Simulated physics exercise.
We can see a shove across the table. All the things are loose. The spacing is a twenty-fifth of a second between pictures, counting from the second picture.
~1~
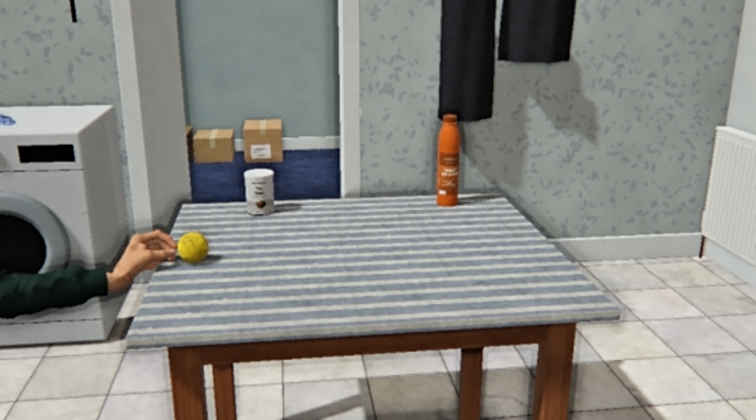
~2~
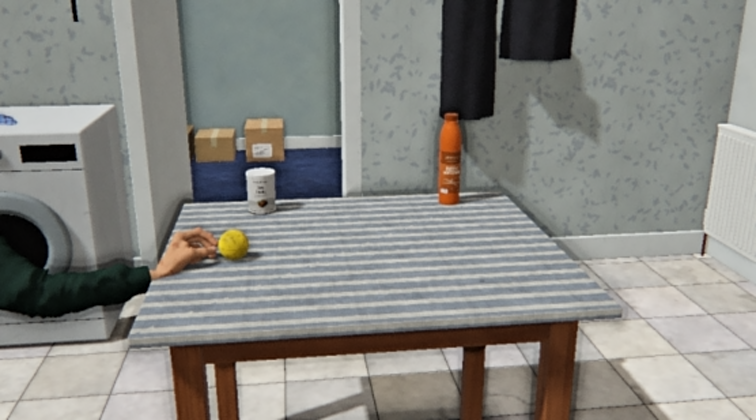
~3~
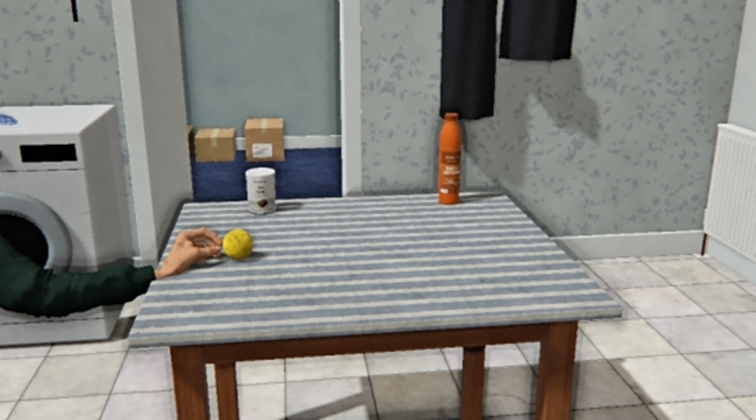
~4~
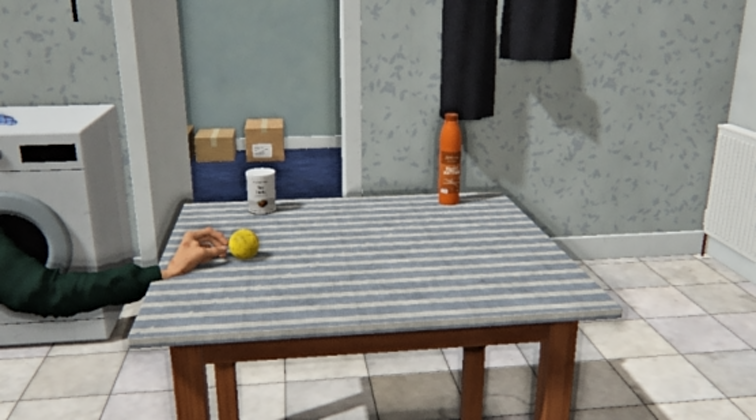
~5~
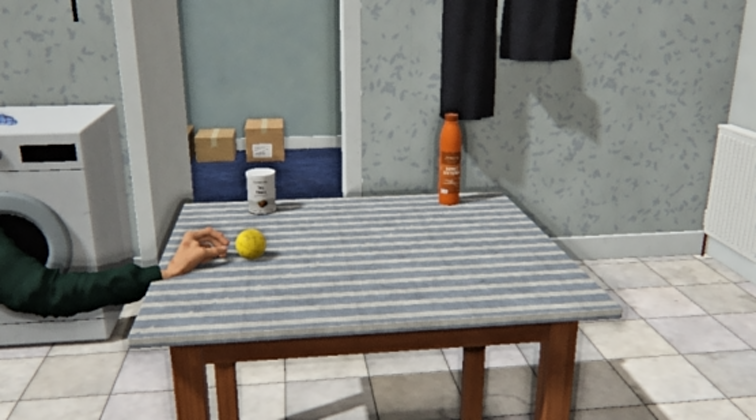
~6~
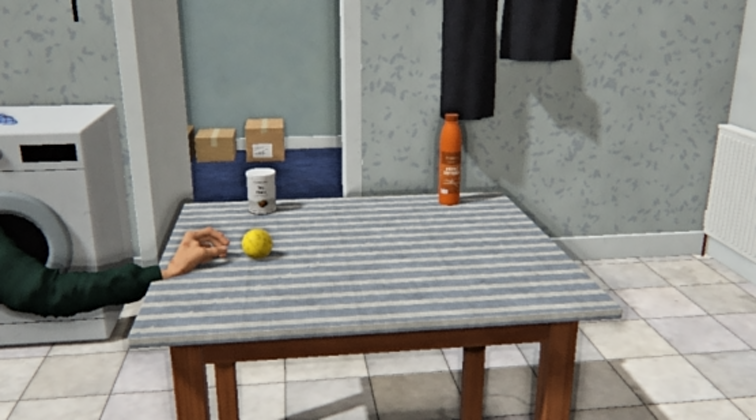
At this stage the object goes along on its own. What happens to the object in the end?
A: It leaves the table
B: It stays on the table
B, it stays on the table.
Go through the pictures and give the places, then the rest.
The first frame shows under the hand; yellow ball (193, 247).
The second frame shows under the hand; yellow ball (234, 245).
The third frame shows under the hand; yellow ball (238, 245).
The fourth frame shows yellow ball (244, 244).
The fifth frame shows yellow ball (251, 244) shifted a little.
The sixth frame shows yellow ball (257, 244) shifted a little.
Then, 0.10 s on from there, yellow ball shifted about its own width near (271, 243).
Then, 0.20 s on from there, yellow ball shifted about its own width near (283, 243).
Then, 0.40 s on from there, yellow ball shifted well along near (298, 242).
In the end, moved from the start, yellow ball. At the end, from the last picture's camera, yellow ball near (303, 242).
